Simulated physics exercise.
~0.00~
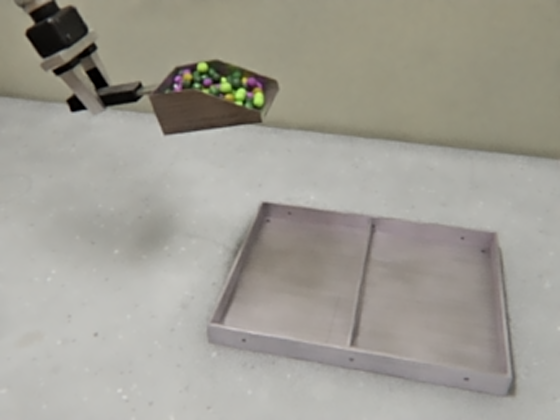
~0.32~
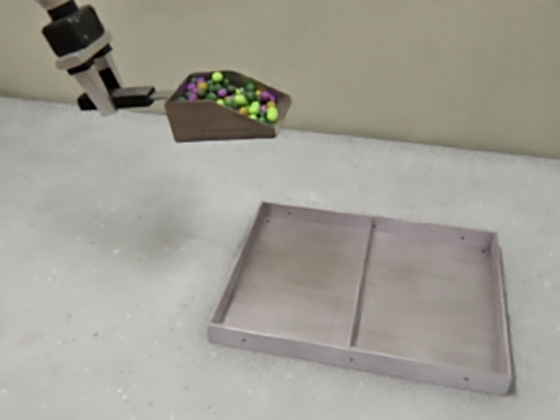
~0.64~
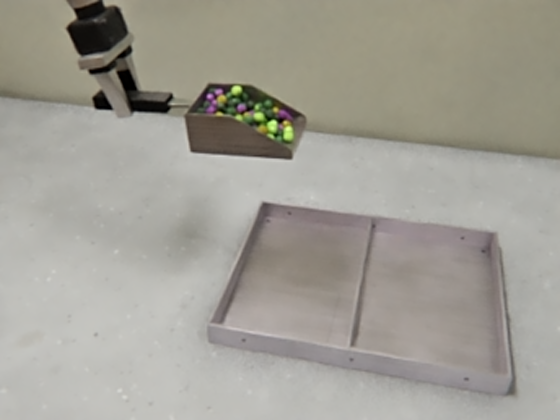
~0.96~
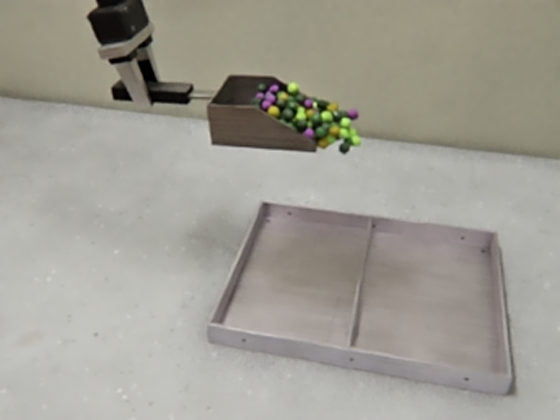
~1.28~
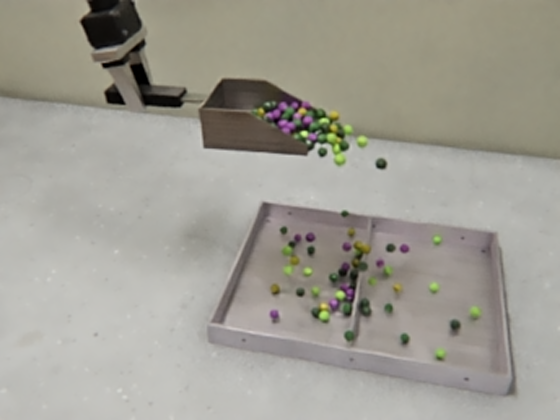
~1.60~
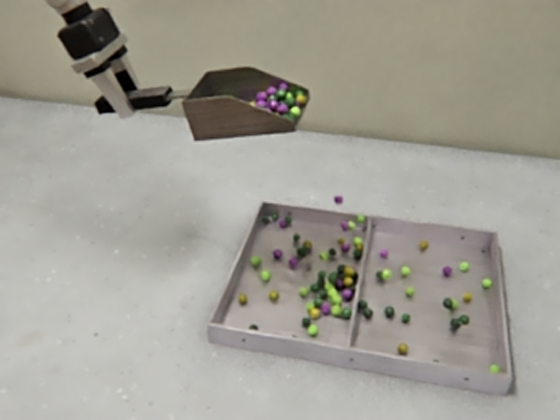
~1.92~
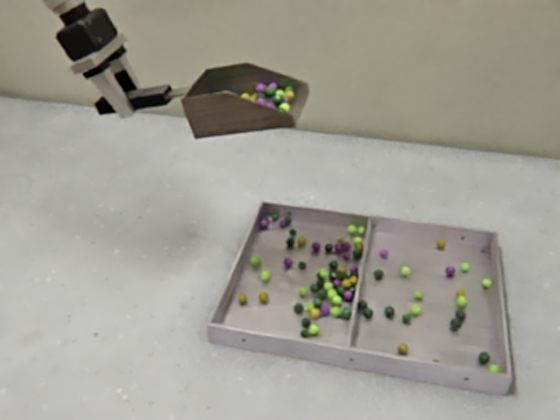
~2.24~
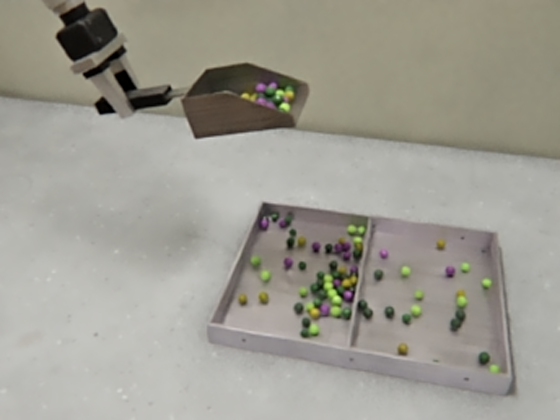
Above a pale tabletop, a robot gripper moved a scoop of green, purple and yellowish balls rightward, then jerked it back, spilling many into a divided tray, mostly the left part, before tipping it back and holding still with some balls left inside.
